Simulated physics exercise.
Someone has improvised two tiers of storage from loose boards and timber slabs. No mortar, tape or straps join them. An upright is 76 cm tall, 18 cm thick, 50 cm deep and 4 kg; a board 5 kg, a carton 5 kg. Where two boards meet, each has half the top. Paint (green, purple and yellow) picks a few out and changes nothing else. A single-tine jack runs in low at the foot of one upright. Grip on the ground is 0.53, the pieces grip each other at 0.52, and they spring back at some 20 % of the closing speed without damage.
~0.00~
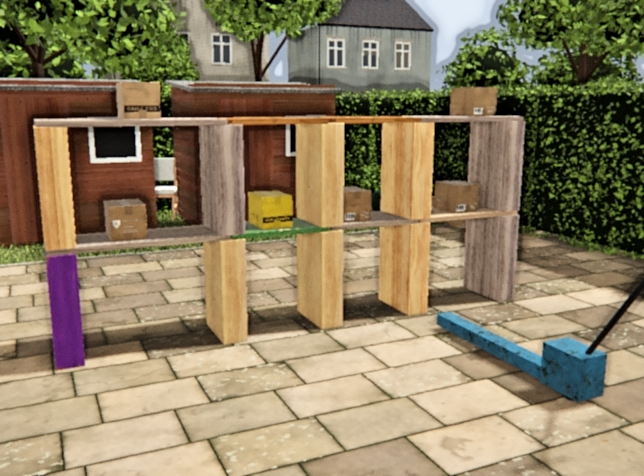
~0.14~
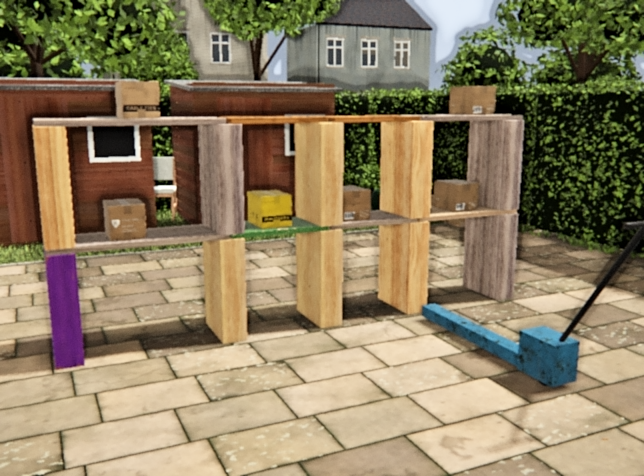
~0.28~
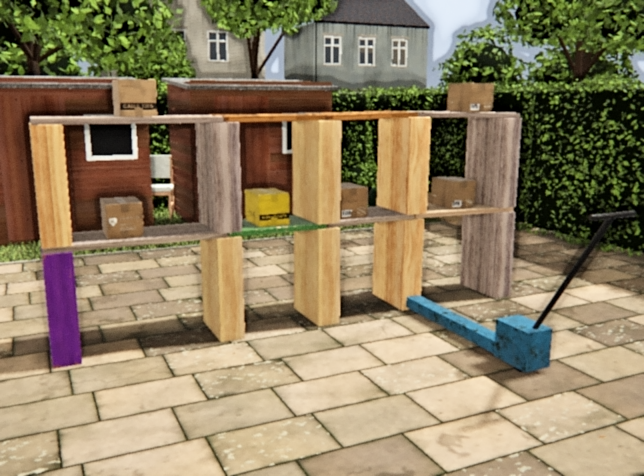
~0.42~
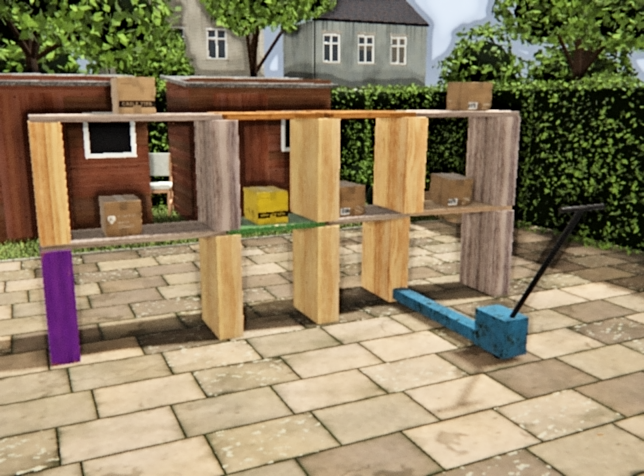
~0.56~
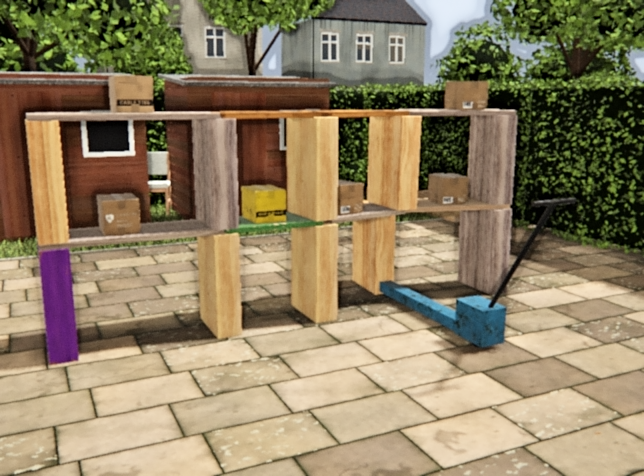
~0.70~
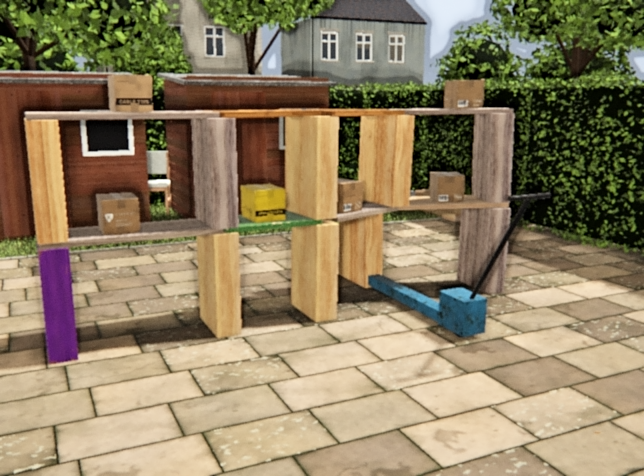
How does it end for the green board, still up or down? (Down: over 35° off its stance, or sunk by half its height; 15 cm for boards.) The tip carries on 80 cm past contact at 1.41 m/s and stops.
The green board remains up.
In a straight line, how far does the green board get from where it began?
Roughly 0 cm away.
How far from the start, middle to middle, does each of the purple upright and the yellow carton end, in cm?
Purple 0, yellow 0.
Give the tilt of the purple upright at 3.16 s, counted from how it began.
Some 0°.
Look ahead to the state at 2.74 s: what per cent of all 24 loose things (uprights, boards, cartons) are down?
30 per cent by then.
Around 2.74 s, 7 of the 24 pieces down; green board unmoved.
Around 3.16 s, 11 of the 24 pieces down; green board unmoved.
Finally (5.2 s), 12 of the 24 pieces down; green board unmoved; yellow carton unmoved; purple upright unmoved. Seen by the last camera, middles, green board near (266, 221), yellow carton near (263, 203).
